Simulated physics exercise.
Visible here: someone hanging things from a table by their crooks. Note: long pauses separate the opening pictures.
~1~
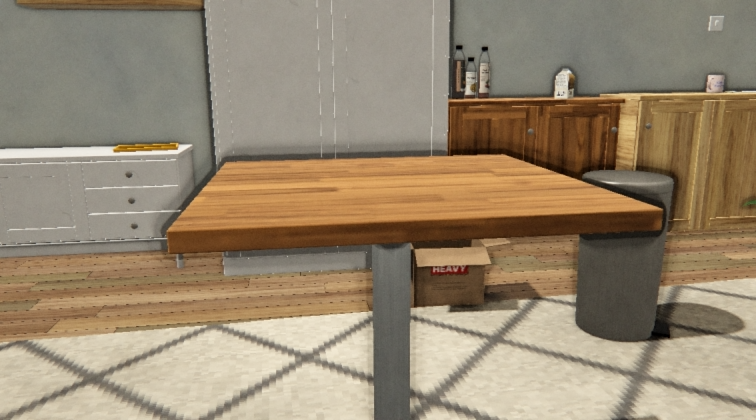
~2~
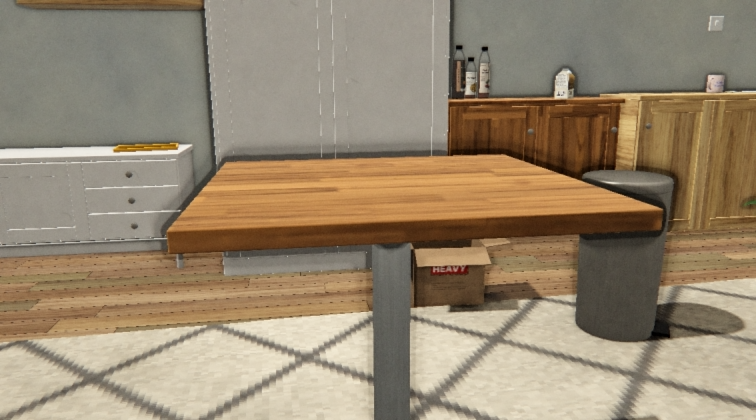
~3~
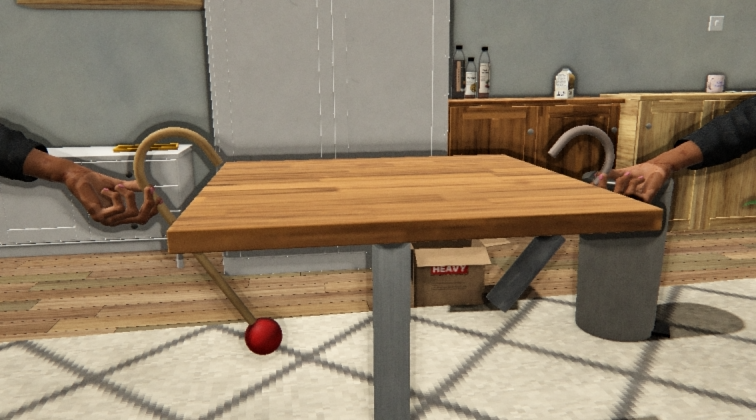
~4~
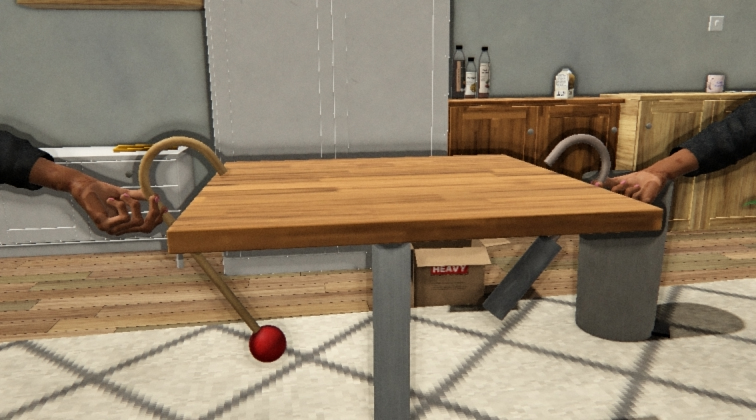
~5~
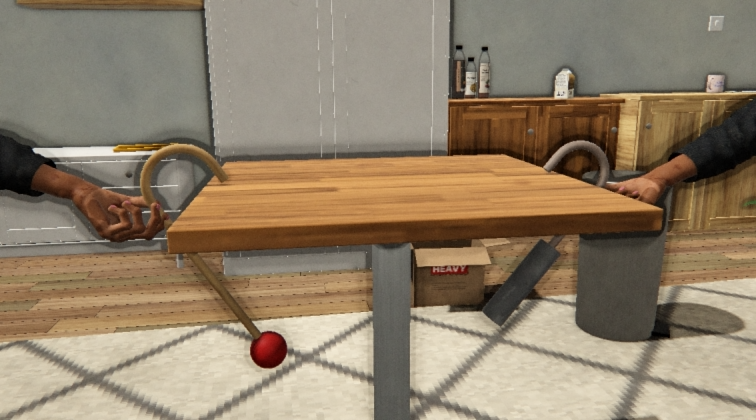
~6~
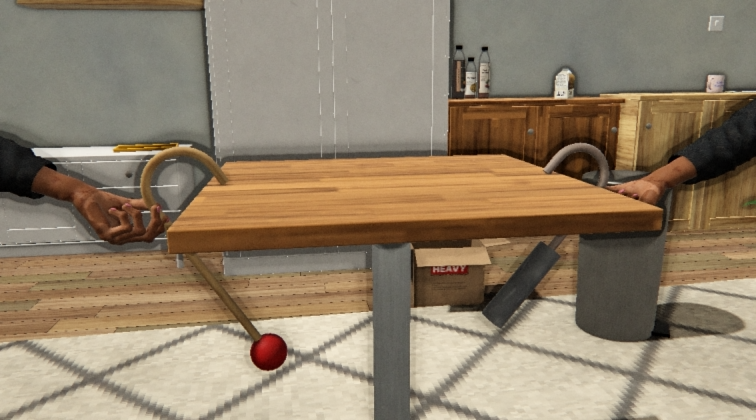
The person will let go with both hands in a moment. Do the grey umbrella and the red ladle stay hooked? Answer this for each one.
As I see it, my guess is the grey umbrella holds fast, my guess is the red ladle holds fast.
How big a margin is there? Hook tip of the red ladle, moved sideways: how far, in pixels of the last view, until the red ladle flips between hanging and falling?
A shift of 20 pixels, going left.
Then, 0.40 s past the last view, grey umbrella at rest near (539, 233); red ladle at rest near (228, 260).
Finally, the grey umbrella hangs from the table, near (537, 233); the red ladle hangs from the table, near (230, 259).
